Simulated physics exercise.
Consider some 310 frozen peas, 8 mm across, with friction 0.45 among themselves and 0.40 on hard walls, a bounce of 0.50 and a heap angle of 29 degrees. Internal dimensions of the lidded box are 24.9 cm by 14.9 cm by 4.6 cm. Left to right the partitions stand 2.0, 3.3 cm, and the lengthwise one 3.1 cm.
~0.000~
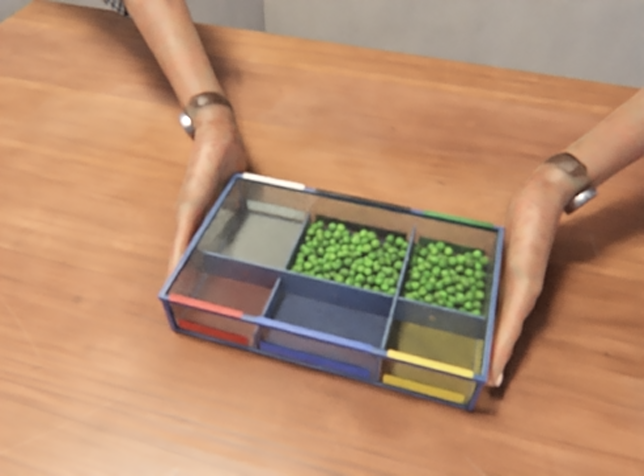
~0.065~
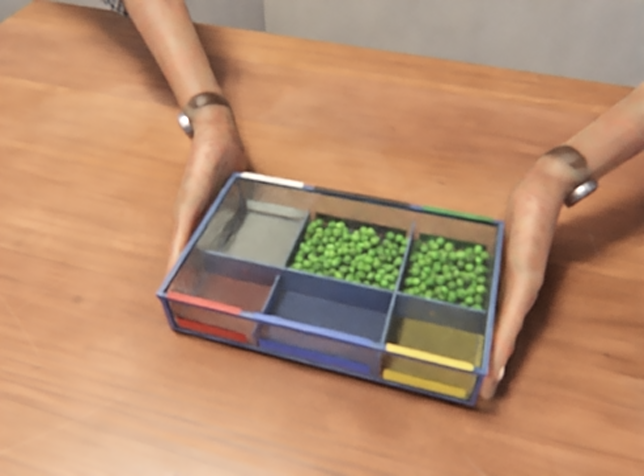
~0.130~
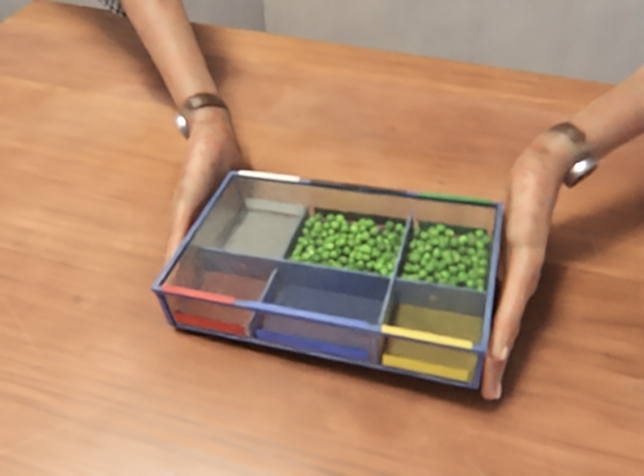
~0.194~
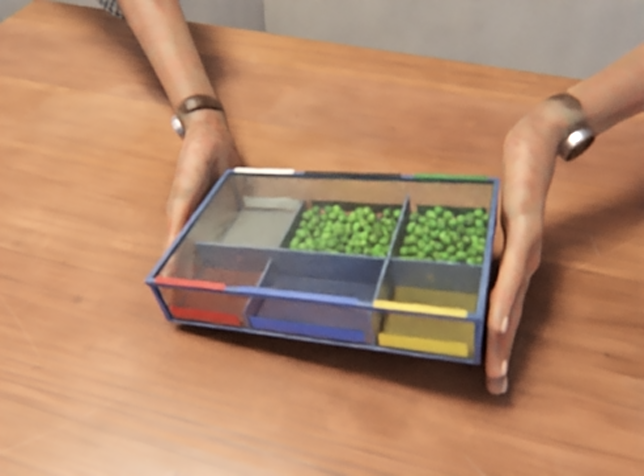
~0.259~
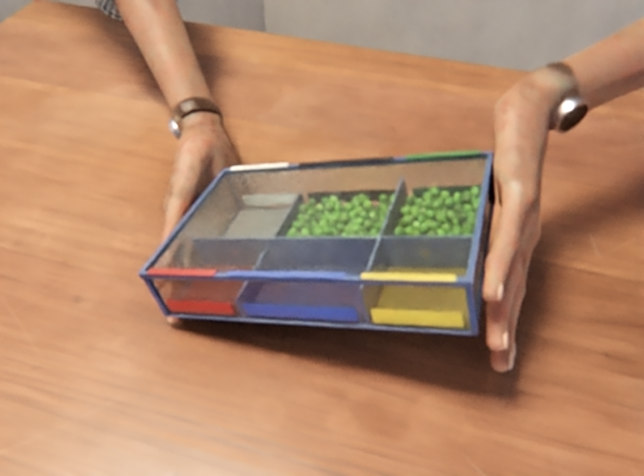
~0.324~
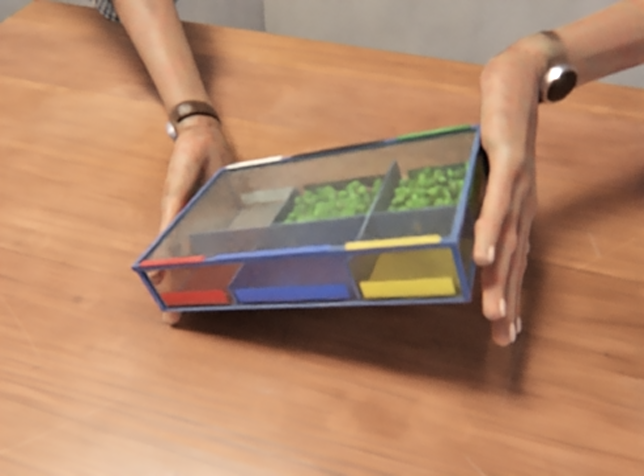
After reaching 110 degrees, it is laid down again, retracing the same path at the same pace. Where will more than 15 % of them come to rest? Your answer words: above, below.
Red - below; blue - below; green - above; yellow - below; white - above; black - below.
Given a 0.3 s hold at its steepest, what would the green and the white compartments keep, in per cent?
Green keeps 35% and white keeps 60%.
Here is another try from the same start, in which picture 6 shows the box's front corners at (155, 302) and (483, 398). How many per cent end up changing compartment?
I'd put it at about 40 per cent.
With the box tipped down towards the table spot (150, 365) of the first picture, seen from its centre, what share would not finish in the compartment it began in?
That would be close to 70 per cent.
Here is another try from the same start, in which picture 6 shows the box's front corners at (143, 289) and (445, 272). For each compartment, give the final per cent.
In per cent, the final split is red 10, blue 0, green 30, yellow 0, white 60, black 5.
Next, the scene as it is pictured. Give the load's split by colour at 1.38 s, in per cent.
In per cent: Red 0, blue 0, green 40, yellow 0, white 50, black 15.
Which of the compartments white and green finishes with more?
The white compartment.
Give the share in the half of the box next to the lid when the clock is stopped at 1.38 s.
About 70 per cent.
After 1.38 s, tilt 109 degrees; green 40 %, white 50 %, black 15 %.
Then, at 2.08 s, tilt 48 degrees; green 35 %, white 60 %, black 5 %.
Then, at 2.81 s, tilt 0 degrees; green 35 %, white 60 %, black 5 %.
In the end, at 3.3 s, red 0 %, blue 0 %, green 35 %, yellow 0 %, white 60 %, black 5 %.
